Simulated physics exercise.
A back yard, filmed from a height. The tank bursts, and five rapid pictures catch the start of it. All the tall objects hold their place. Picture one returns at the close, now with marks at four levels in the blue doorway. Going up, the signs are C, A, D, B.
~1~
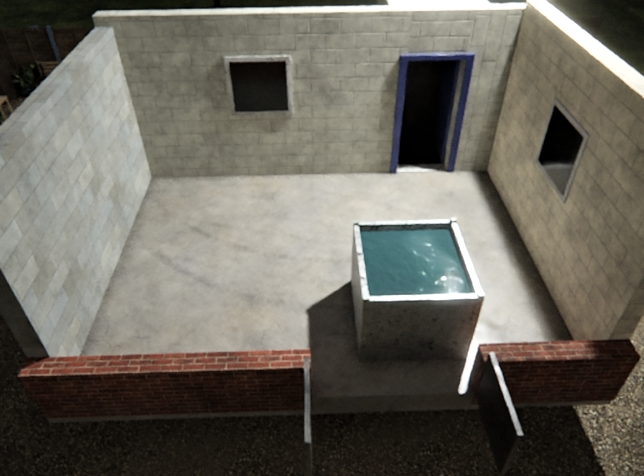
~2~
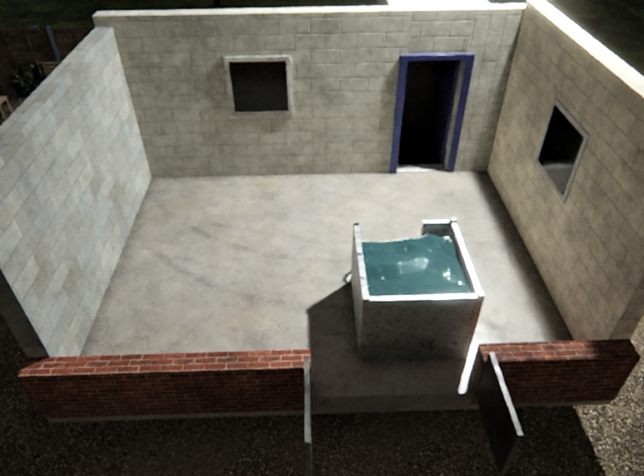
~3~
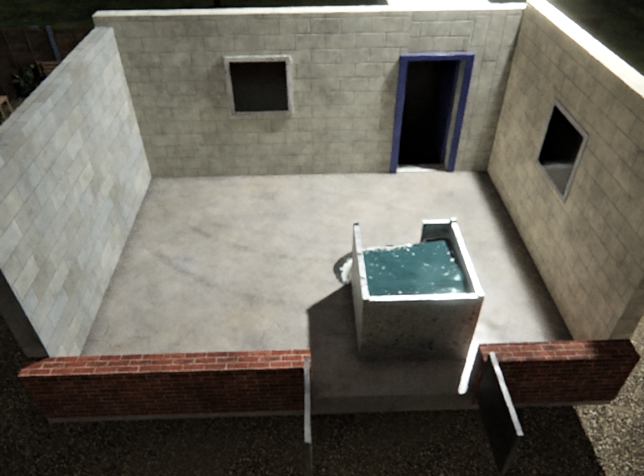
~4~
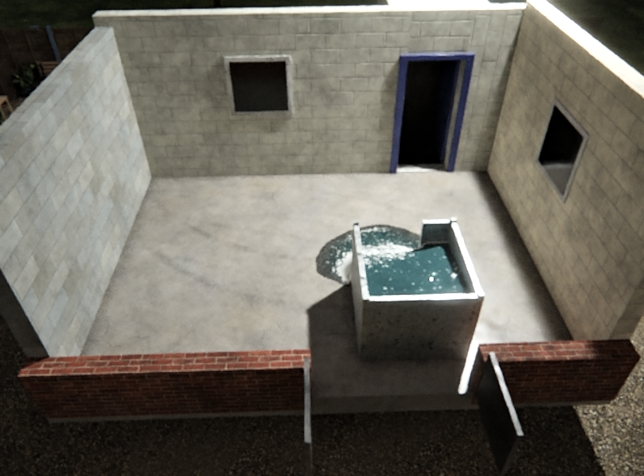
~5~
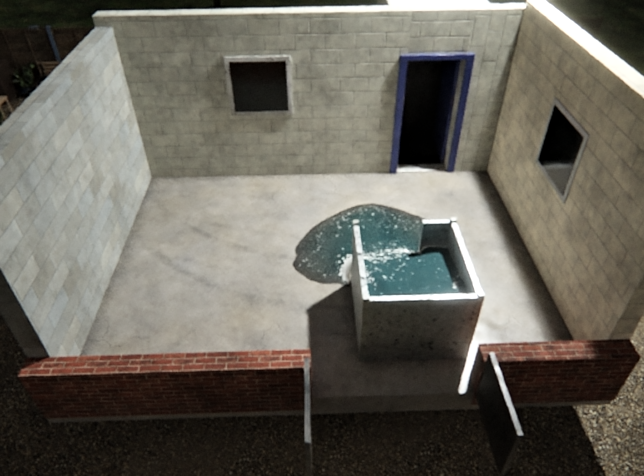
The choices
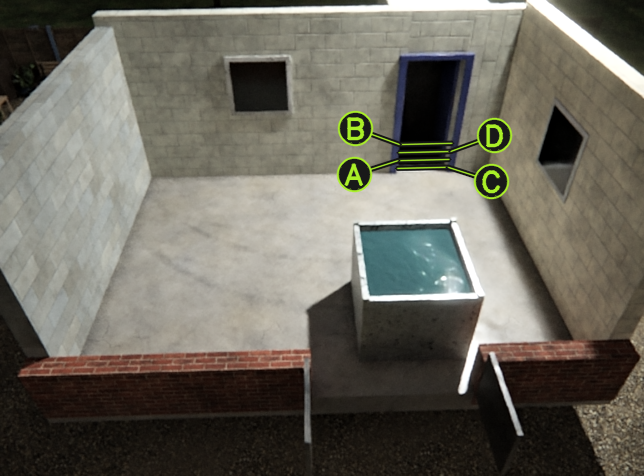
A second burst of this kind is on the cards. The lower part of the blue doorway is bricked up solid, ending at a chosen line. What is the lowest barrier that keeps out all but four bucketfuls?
A will do.
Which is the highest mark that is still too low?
That would be C.
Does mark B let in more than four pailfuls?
No, that is safe.
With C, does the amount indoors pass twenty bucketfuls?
No, less.
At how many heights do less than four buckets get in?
Three of the four.
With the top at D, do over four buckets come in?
No.
In lime, A at (423, 160); B at (425, 143); C at (422, 167); D at (424, 152); from the bottom up C, A, D, B.
For mark A, a splash gets over, under a bucket.
For mark B, nothing gets over.
For mark C, about 11 bucketfuls get in.
For mark D, nothing gets over.
